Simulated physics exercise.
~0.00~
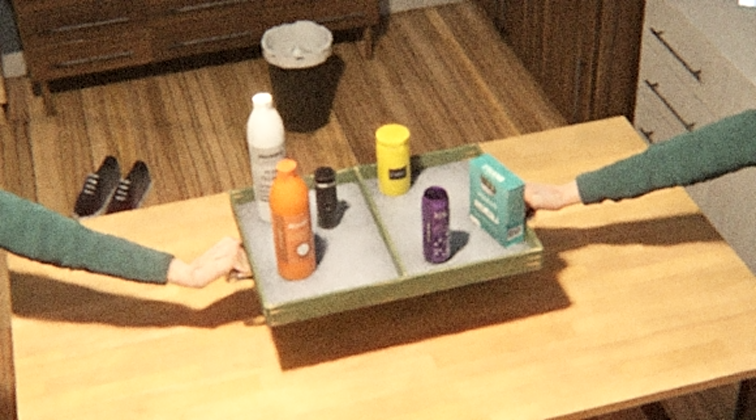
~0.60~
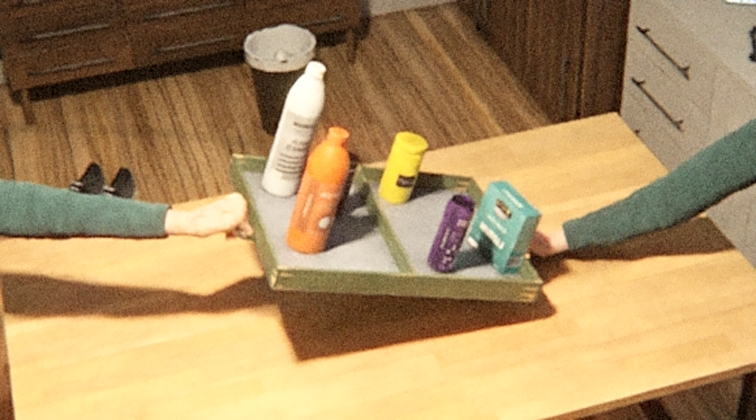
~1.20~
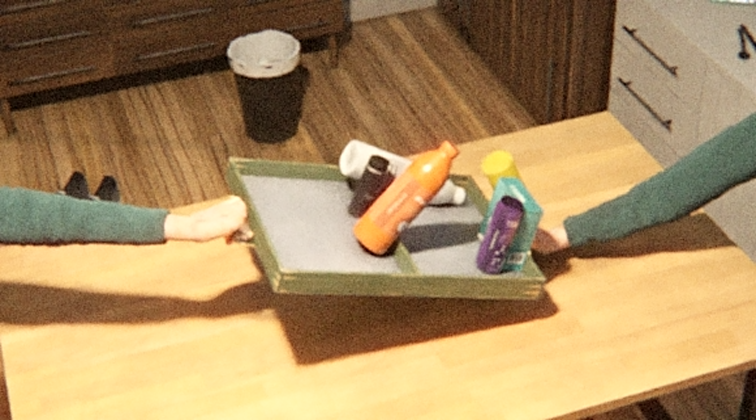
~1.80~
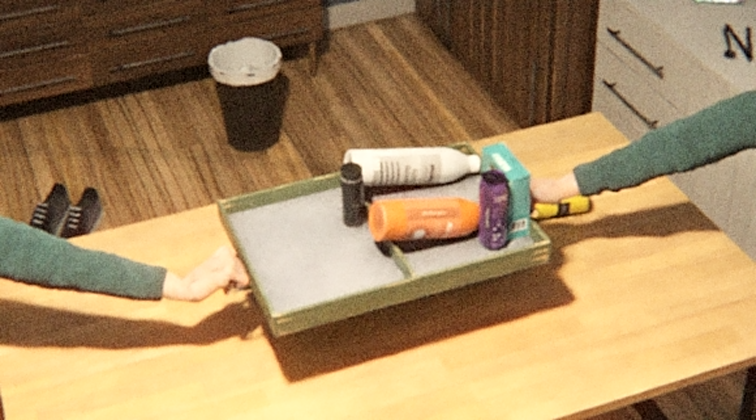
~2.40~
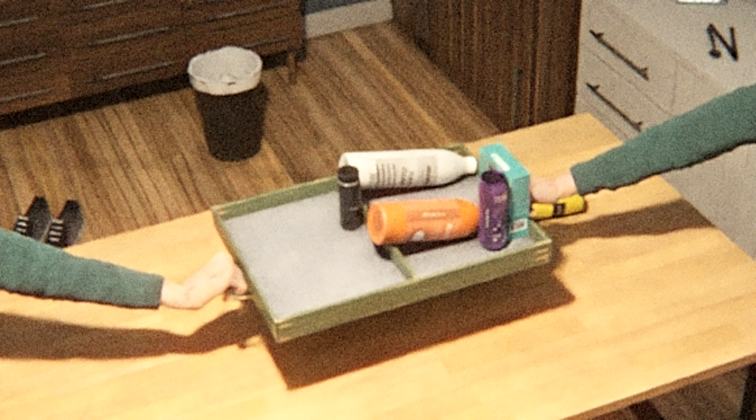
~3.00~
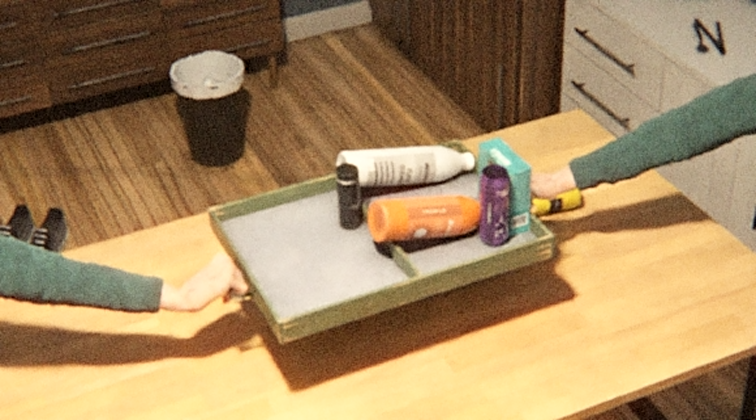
Hands tilting a green tray right side down, bottles sliding and toppling, a yellow jar falling off, then levelling it again.
